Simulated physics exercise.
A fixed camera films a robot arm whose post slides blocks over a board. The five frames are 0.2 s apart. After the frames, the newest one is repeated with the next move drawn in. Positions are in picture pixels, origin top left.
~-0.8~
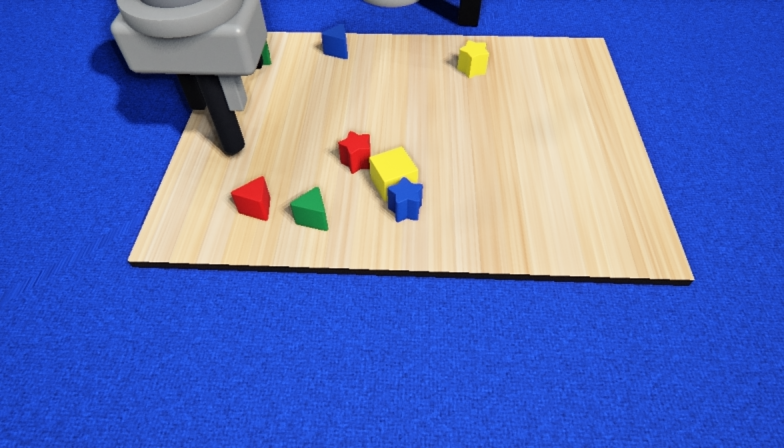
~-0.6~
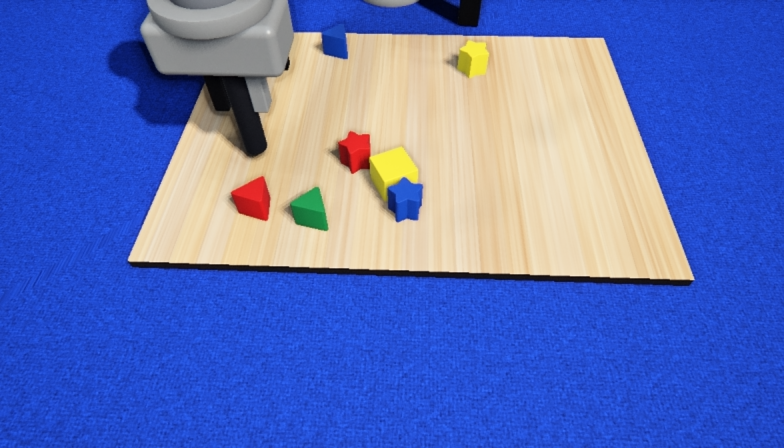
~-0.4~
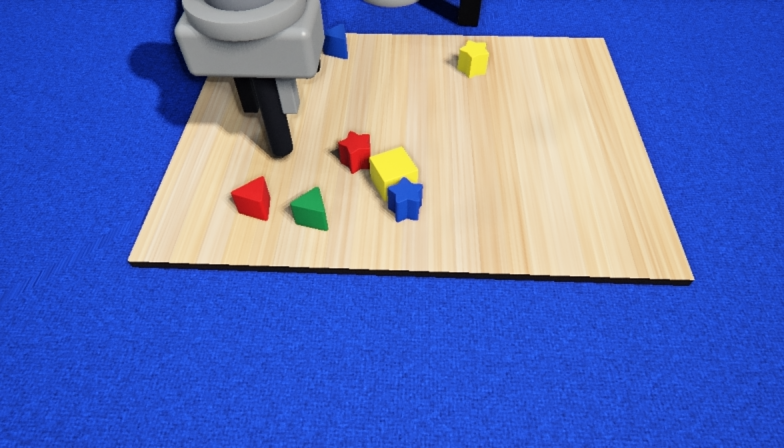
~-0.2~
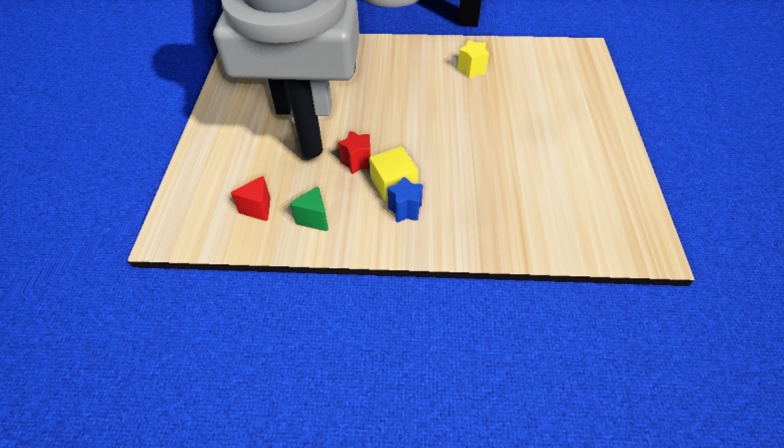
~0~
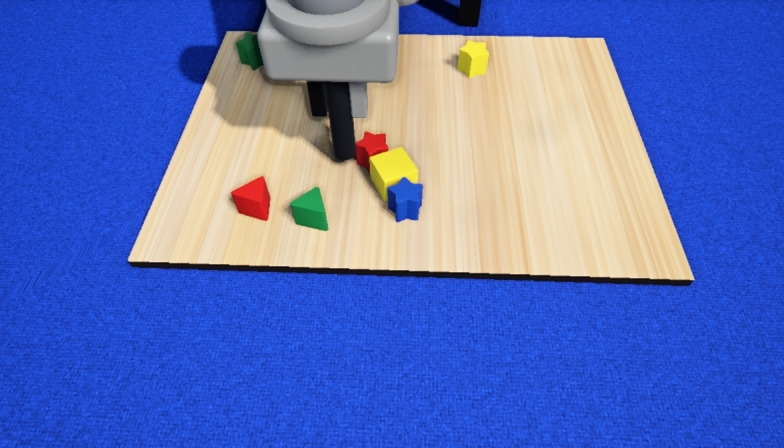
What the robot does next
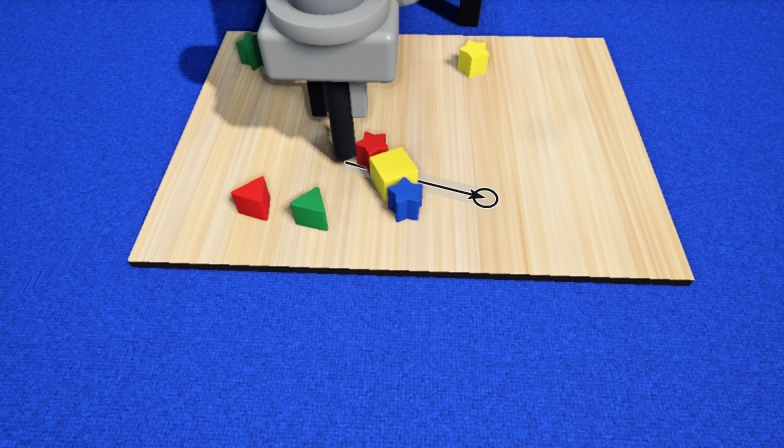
In the video, a gray robotic arm with a black post moves right across a wooden board holding colored blocks, then nudges the red star-shaped block slightly right toward the yellow block, while the other blocks stay still.
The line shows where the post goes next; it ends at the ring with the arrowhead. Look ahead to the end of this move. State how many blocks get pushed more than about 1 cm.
I think three or more will be displaced.
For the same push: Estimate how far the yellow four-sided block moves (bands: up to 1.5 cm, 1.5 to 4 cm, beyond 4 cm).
Goes over 4 cm.
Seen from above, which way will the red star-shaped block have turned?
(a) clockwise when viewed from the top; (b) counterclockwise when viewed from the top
b
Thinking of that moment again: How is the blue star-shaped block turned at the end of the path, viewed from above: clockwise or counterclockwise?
The blue star-shaped block rotates clockwise.
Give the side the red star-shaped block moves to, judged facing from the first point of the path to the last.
The shift is to the left of that direction.
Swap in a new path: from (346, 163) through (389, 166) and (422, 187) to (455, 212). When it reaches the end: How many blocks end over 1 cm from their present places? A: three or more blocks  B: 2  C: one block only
The answer is A.
Path on the board, in a line from (346, 163) to (485, 198).
On the path given first. One third of the way, post (391, 165); red star-shaped block (406, 141), turned 80° anticlockwise; yellow four-sided block (420, 172), turned 15° clockwise; blue star-shaped block (413, 198), turned 35° clockwise.
Two thirds of the way, post (439, 177); red star-shaped block (412, 141), turned 110° anticlockwise; yellow four-sided block (455, 192), turned 60° clockwise; blue star-shaped block (418, 206), turned 80° clockwise.
At the end, post (488, 188); green triangle in place; red star-shaped block (412, 141), turned 110° anticlockwise; yellow four-sided block (470, 200), turned 120° clockwise; blue star-shaped block (418, 206), turned 80° clockwise.
